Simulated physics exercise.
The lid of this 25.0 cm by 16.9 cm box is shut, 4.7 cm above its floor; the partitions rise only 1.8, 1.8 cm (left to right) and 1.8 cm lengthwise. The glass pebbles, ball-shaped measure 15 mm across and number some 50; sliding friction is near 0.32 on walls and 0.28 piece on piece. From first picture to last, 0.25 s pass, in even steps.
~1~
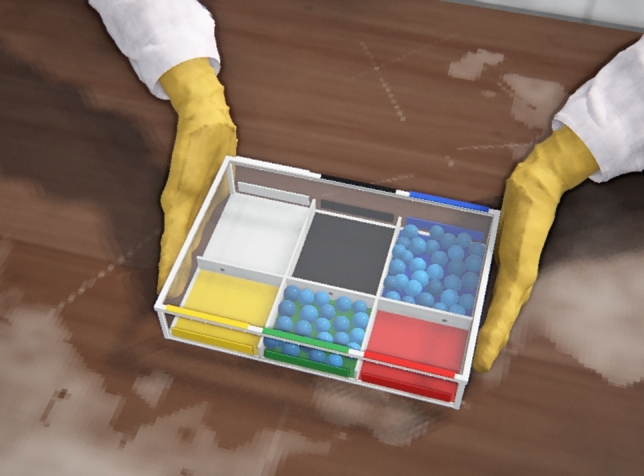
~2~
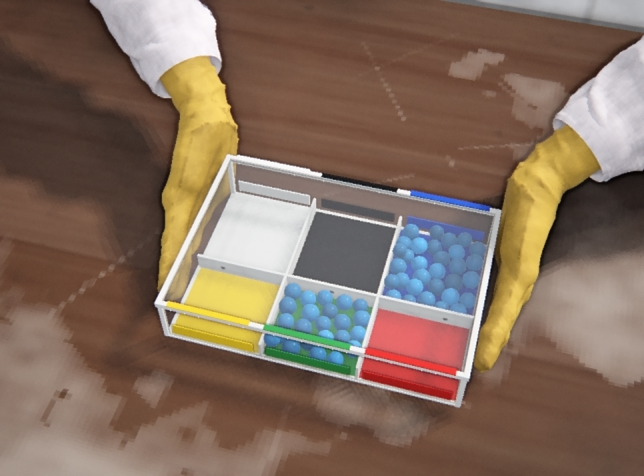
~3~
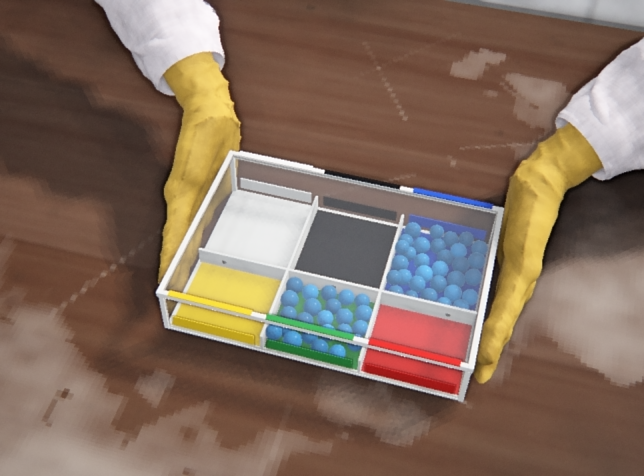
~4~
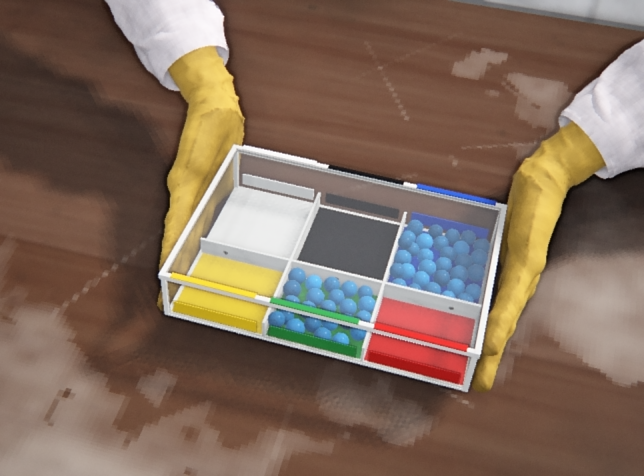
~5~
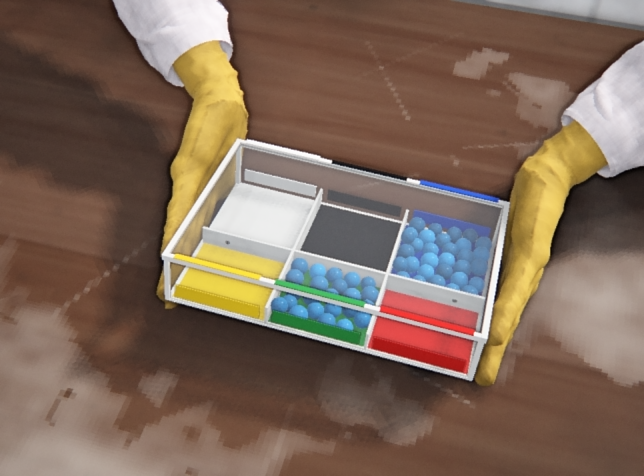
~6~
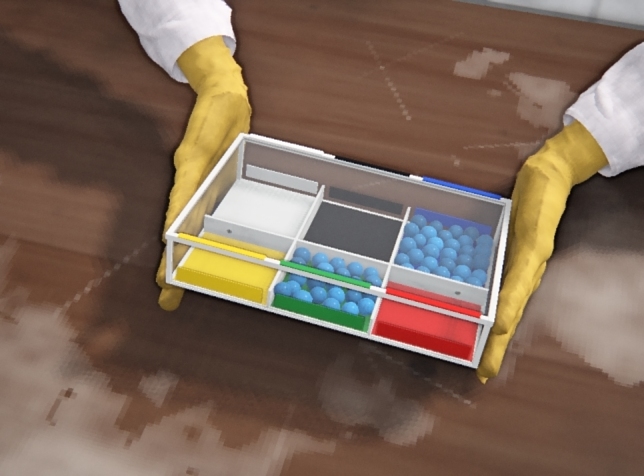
On a brown wooden surface with pale, blurry patches, seen from above at an angle, two yellow-gloved hands in white sleeves hold a clear, shallow box. Its six compartments are white, black and blue behind, yellow, green and red in front, with blue balls in the blue and green ones. The hands gradually tilt the box, its front edge rising, while the balls stay in their compartments and the camera remains still.
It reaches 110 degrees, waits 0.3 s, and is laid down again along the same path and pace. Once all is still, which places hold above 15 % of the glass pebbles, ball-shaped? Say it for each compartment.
Red: No, blue: Yes, green: No, yellow: No, white: No, black: Yes.
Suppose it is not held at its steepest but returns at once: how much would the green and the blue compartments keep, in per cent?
In that case green 0; blue 70.
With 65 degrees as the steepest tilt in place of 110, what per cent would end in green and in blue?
Then: Green 40; blue 55.
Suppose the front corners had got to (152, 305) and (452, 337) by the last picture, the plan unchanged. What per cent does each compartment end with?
Red 0, blue 0, green 0, yellow 70, white 30, black 0.
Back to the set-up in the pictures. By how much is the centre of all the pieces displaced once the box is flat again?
Roughly 4.5 cm.
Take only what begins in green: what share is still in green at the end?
Some 0 per cent.
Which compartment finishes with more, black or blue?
It is the blue one.
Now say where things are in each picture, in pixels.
Box tilt 0 degrees, front corners at (161, 306) and (463, 377); blue 55 %, green 45 %, in the first picture.
Box tilt 1 degrees, front corners at (161, 302) and (464, 374), in the second picture.
Box tilt 4 degrees, front corners at (163, 292) and (468, 366), lowest corner right back, in the third picture.
Box tilt 8 degrees, front corners at (165, 274) and (475, 351), lowest corner right back, in the fourth picture.
Box tilt 13 degrees, front corners at (169, 255) and (481, 336), lowest corner right back, in the fifth picture.
Box tilt 18 degrees, front corners at (172, 235) and (488, 320), lowest corner right back; blue 55 %, green 45 %, in the sixth picture.
Then, 1.21 s after the last picture, tilt 110 degrees; blue 70 %, black 30 %.
Then, 2.02 s after the last picture, tilt 56 degrees; blue 75 %, black 25 %.
Then, 2.84 s after the last picture, tilt 0 degrees; blue 70 %, black 30 %.
In the end, red 0 %, blue 70 %, green 0 %, yellow 0 %, white 0 %, black 30 %.
